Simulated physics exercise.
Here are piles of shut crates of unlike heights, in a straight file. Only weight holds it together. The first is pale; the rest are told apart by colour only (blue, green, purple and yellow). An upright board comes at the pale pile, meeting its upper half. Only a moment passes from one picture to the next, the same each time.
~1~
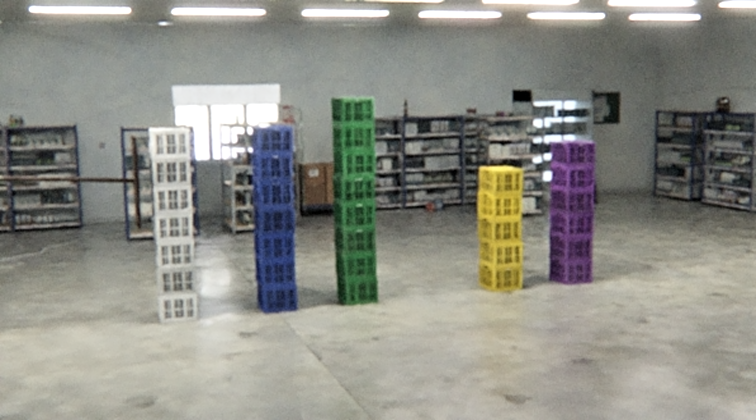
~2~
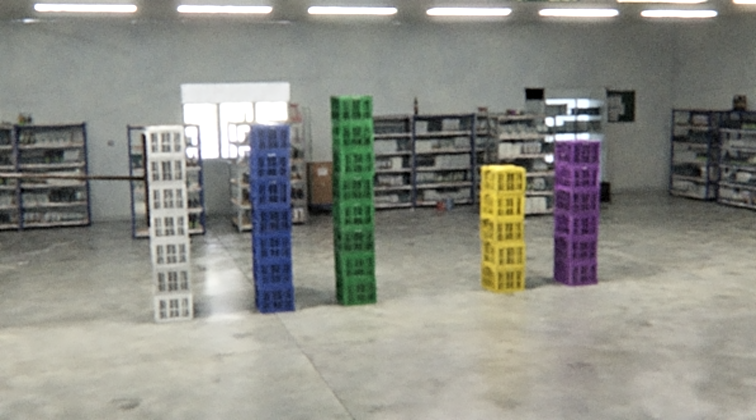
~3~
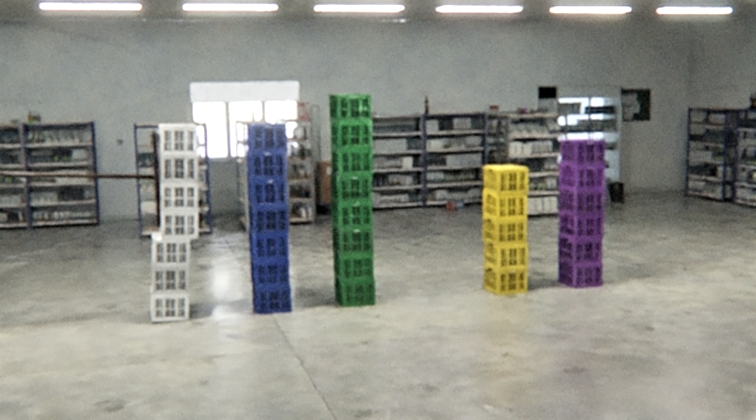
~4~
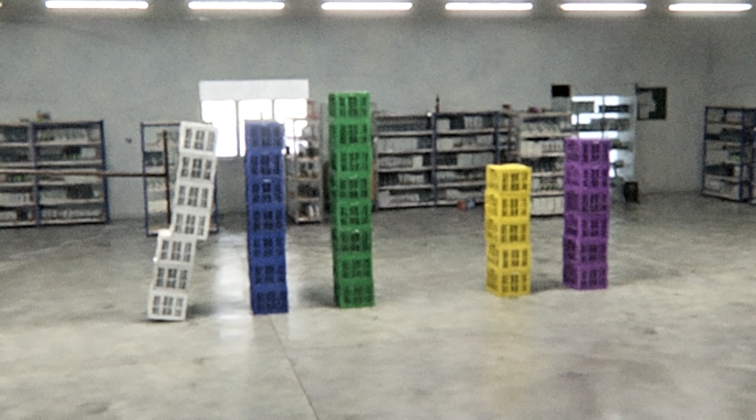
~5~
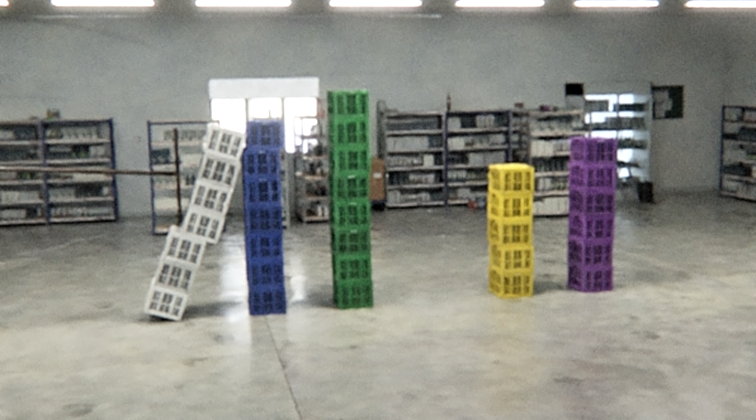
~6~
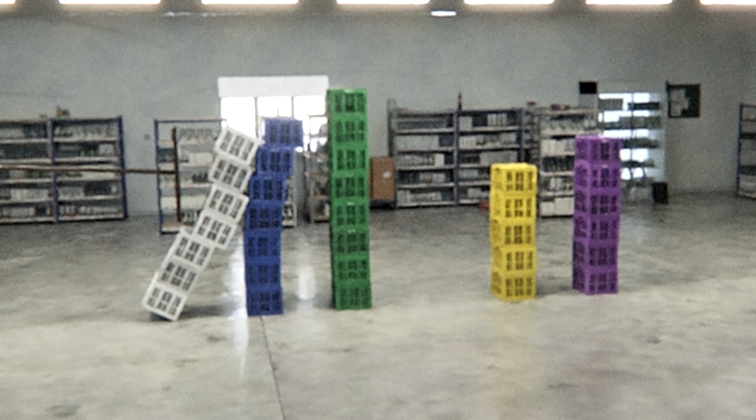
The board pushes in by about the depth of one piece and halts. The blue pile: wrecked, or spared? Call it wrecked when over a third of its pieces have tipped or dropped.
That pile comes down.
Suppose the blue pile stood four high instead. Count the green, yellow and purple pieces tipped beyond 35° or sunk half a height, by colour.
The counts are green 7, yellow 4, purple 5.
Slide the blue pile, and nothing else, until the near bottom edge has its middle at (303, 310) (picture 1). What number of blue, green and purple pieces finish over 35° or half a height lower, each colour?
By colour: Blue 6, green 8, purple 5.
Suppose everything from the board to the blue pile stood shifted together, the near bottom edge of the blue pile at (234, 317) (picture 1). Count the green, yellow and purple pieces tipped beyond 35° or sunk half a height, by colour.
By colour: Green 7, yellow 4, purple 5.
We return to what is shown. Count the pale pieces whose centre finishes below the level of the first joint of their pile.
It comes to 2.
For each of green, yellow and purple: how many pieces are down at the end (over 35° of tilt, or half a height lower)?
By colour: Green 8, yellow 4, purple 5.
Just after the last frame, 7 of the pale pile down; none of the 7 blue crates down (0 of 26 in all colours); top blue crate tilted clearly, a little lower; top green crate tilted barely.
A moment on, 7 of the pale pile down; 7 of the 7 blue crates down (15 of 26 in all colours); top blue crate tilted well over, some three heights lower; top green crate tilted well over, some two heights lower.
Further on, 7 of the pale pile down; 7 of the 7 blue crates down (24 of 26 in all colours); top blue crate tilted steeply, some four heights lower; top yellow crate tilted steeply, some two heights lower.
When it is over, 7 of the pale pile down; 7 of the 7 blue crates down (24 of 26 in all colours); top blue crate tilted steeply, some four heights lower; top purple crate on its side. In pixels of the last frame, middles, top blue crate near (483, 225).
